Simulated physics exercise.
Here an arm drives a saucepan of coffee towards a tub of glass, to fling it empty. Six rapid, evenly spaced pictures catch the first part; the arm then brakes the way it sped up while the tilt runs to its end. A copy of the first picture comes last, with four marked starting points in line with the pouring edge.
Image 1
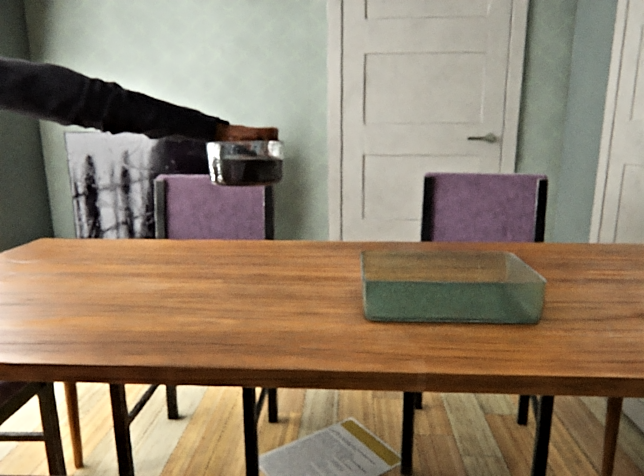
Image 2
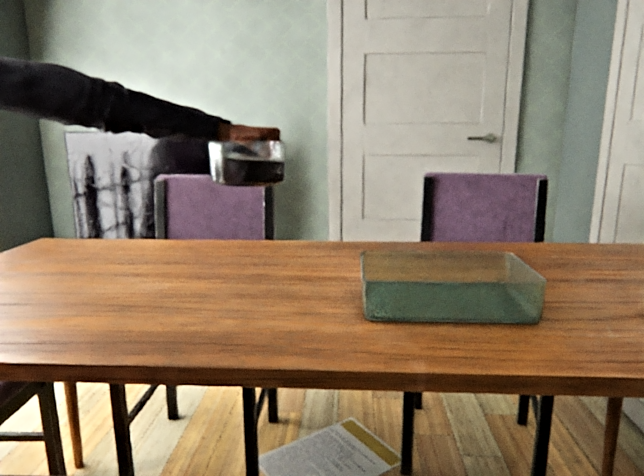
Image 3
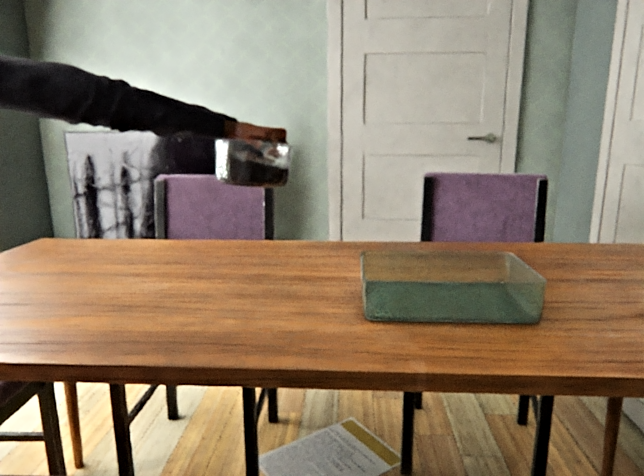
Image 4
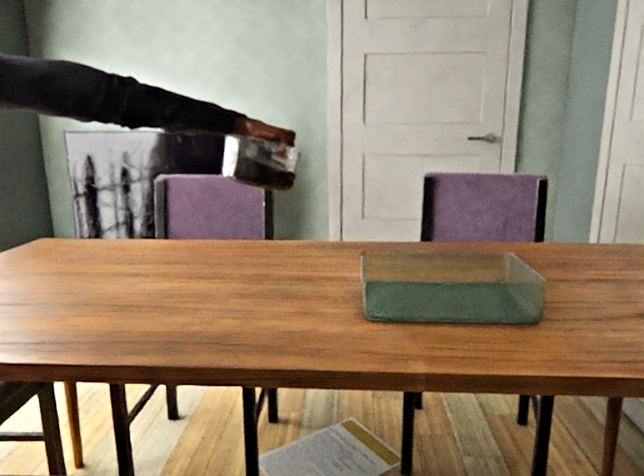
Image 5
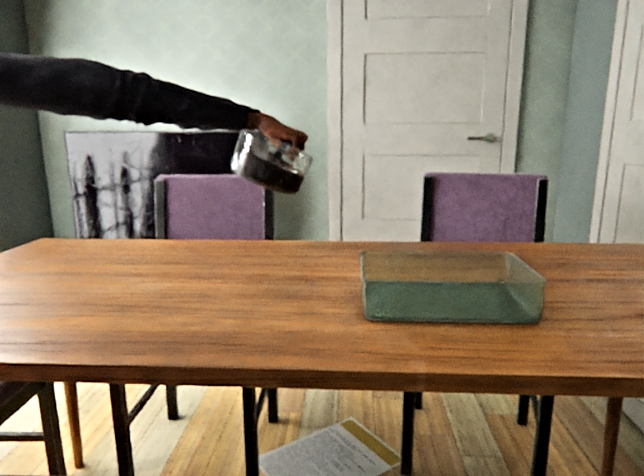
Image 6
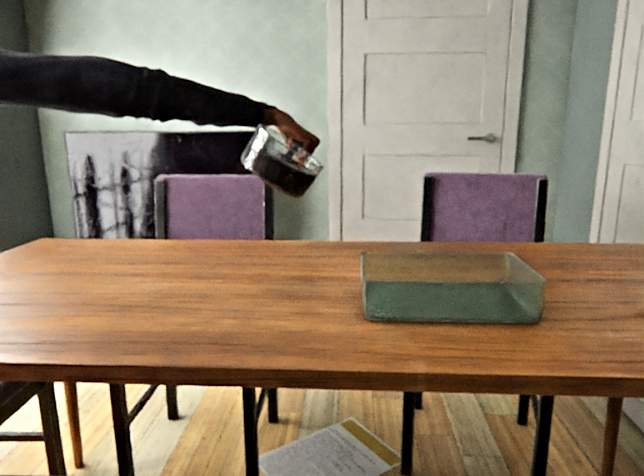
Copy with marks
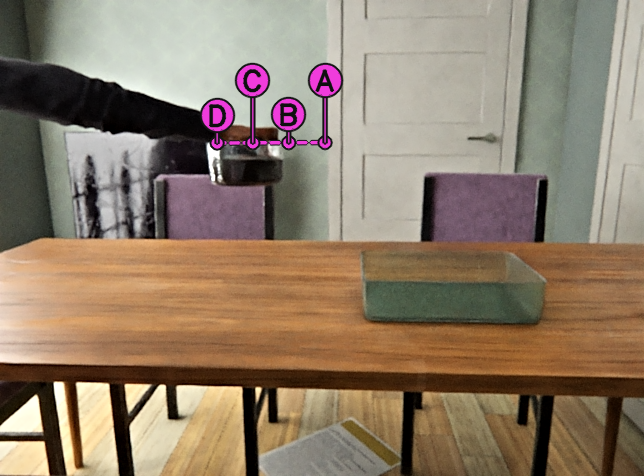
A dark-sleeved arm reaching in from the left holds a small clear-sided pan of dark liquid above a wooden table, in a room with pale green walls seen from the front by a still camera. A glass tub with a greenish lower part sits right of centre on the table, with two purple chairs and a white door behind. The pan, level at first, shifts slightly right and tilts steadily rightward.
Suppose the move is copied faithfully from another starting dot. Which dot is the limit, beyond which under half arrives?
I would pick spot C.
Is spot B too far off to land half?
No, not at all.
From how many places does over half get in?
Three of them.
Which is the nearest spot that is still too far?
Here it is spot D.
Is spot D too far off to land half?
Yes, it does.
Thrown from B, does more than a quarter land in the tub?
Yes.
In magenta, A at (325, 142); B at (288, 142); C at (252, 142); D at (217, 143).
With A, about 71 % lands in the tub, 4 % falls short and 25 % goes beside or beyond.
With B, about 77 % lands in the tub, 7 % falls short and 16 % goes beside or beyond.
With C, about 63 % lands in the tub, 21 % falls short and 16 % goes beside or beyond.
With D, about 33 % lands in the tub, 60 % falls short and 7 % goes beside or beyond.
